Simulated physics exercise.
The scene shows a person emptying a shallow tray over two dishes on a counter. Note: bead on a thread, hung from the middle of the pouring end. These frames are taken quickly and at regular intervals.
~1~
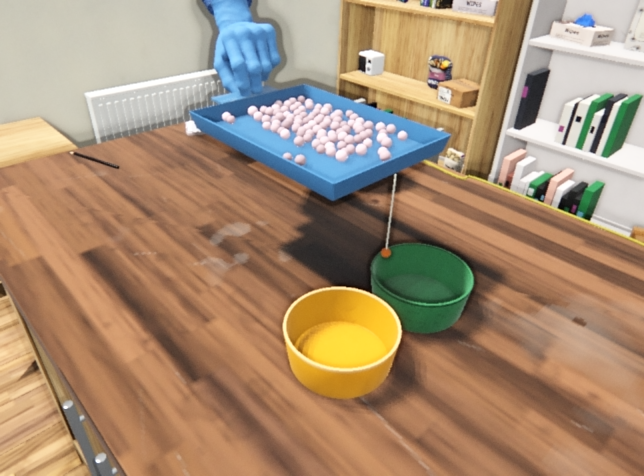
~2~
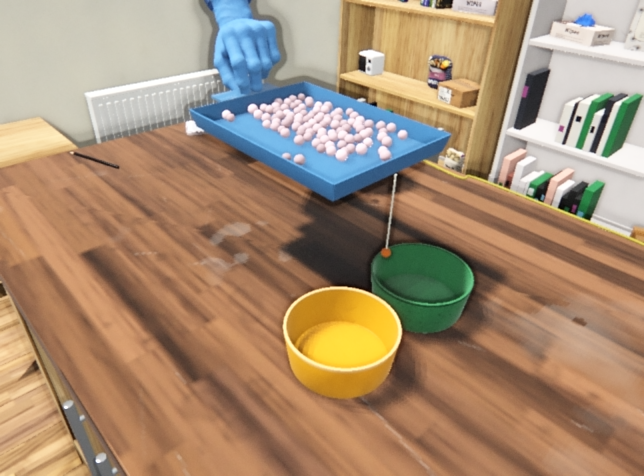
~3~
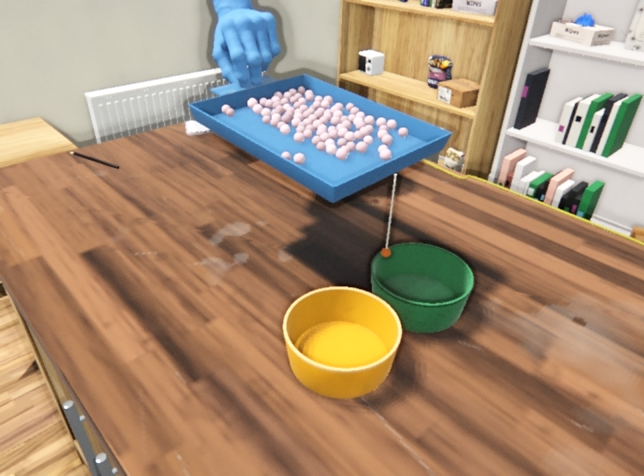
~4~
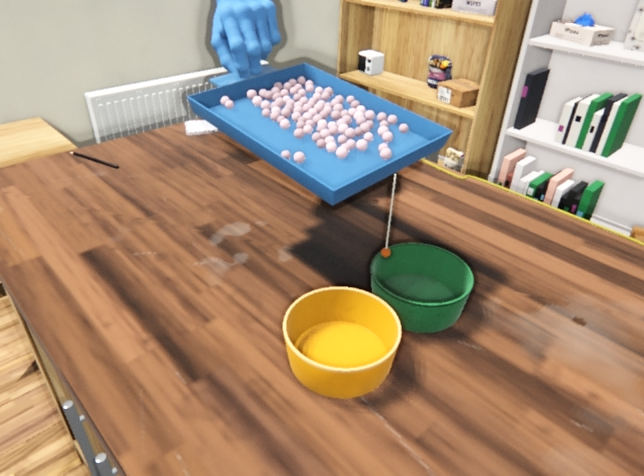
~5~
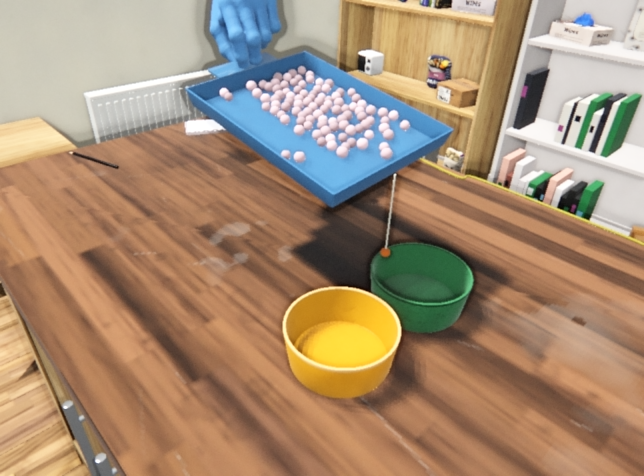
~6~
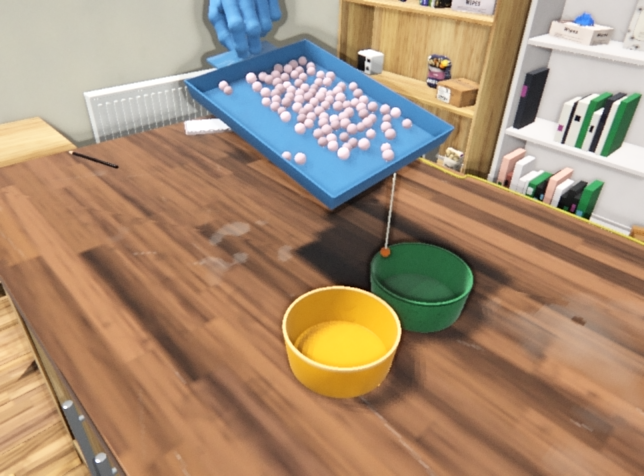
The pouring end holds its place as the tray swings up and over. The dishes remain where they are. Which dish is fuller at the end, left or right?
The left dish.
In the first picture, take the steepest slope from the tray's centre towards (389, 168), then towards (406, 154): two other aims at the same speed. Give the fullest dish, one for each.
Try 1: The right-side dish; try 2: The right-side dish.
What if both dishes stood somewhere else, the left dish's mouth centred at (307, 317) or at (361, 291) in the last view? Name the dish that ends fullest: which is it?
Try 1: The left-side dish; try 2: The left-side dish.
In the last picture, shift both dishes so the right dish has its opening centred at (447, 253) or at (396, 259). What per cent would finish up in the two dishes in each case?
In order: 70 per cent and 90 per cent.
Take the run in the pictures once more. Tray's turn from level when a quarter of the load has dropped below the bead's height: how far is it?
About 85 degrees.
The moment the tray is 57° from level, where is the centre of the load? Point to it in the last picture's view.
(344, 172).
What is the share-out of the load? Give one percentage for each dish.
In per cent, left near 90 and right near 0.
Just after the last frame, tray tipped steeply; the larger part on the tray; about a tenth in the left dish; about a tenth in the air.
A moment on, tray tipped right over; roughly a quarter on the tray; roughly two thirds in the left dish; just a few outside both; about a tenth in the air.
Further on, tray tipped past a quarter turn; almost all in the left dish; just a few in the right dish; about a tenth outside both.
When it is over, tray tipped past a quarter turn; almost all in the left dish; just a few in the right dish; about a tenth outside both.
